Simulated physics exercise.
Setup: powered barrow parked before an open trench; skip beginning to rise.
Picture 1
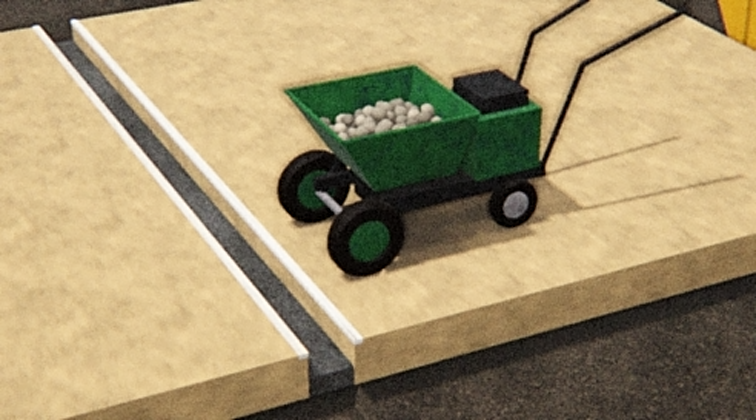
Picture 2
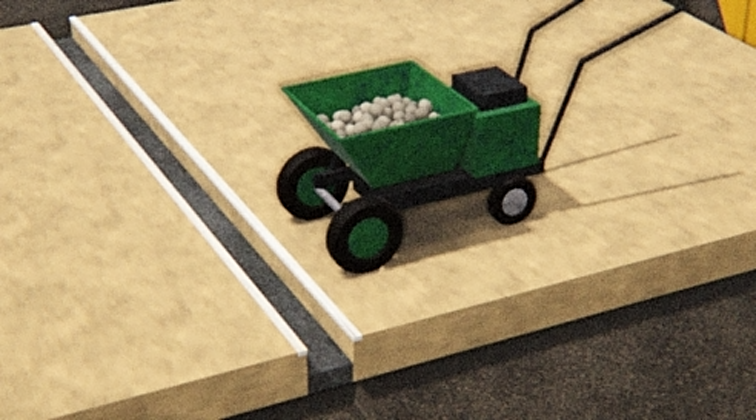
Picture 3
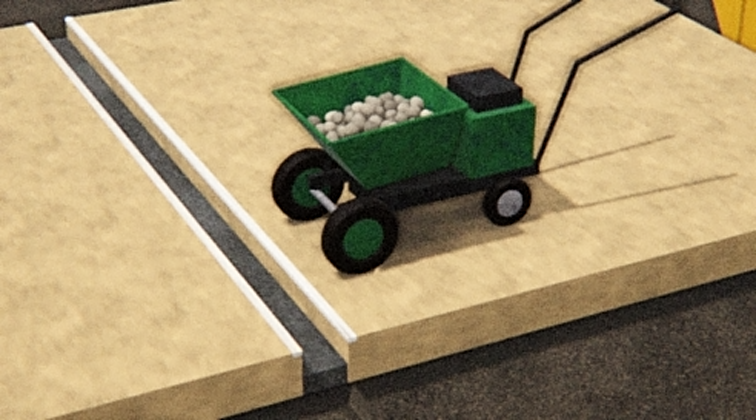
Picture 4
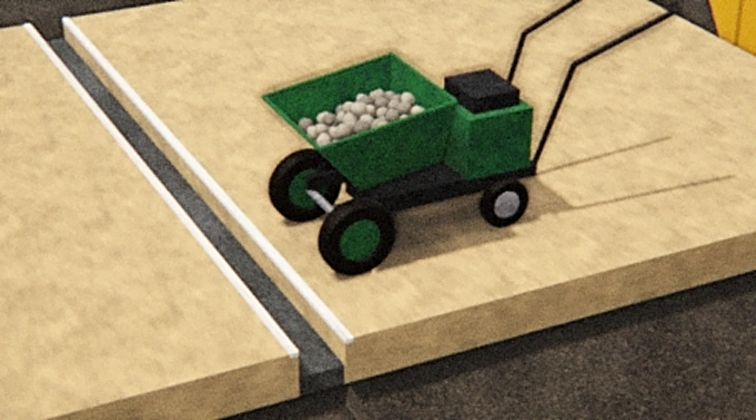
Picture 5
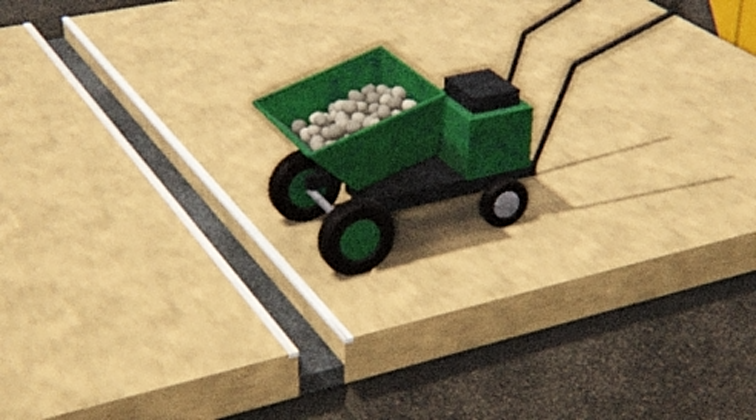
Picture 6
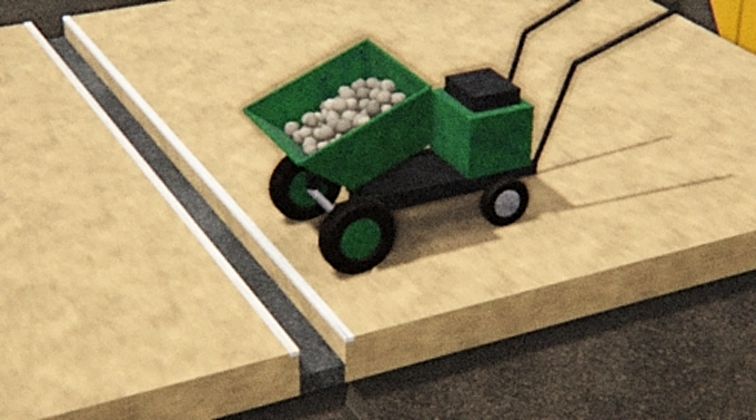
To begin with, a green powered barrow loaded with rounded, pale pebbles stands on a tan slab, facing a narrow, dark trench edged in white on its left. The skip then tilts gradually forward, its left lip dipping and its back end rising off the black chassis, while the wheels stay almost still.
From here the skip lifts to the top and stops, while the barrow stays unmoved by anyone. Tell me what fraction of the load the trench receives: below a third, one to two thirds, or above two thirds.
Fails to reach a third.
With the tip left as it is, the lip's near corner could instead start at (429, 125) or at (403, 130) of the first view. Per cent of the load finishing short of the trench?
Near 40 and 10 percent respectively.
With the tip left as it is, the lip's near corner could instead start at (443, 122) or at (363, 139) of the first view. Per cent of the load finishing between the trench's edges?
In order: 40 % and 40 %.
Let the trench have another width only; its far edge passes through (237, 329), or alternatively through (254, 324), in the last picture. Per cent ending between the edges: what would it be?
The first try gives 60 percent, then the second gives 10 percent.
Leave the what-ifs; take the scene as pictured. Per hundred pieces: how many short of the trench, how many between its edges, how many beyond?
I'd put short at close to 0, between at close to 0 and beyond at close to 85 per cent.
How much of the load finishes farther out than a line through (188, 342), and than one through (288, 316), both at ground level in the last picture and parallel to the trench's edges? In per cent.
Estimate: 10 % and 90 %, respectively.
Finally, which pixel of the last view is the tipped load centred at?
Close to (190, 273) in the last picture.
Shortly afterwards, skip tipped steeply; the whole lot in the skip.
Next, skip tipped right over; the bulk in the skip; near a quarter beyond it; only a few falling.
Some moments later, skip tipped right over; near a quarter in the skip; the bulk beyond it.
In the end, skip tipped right over; a little in the skip; only a few in or heaped over the trench; the bulk beyond it.
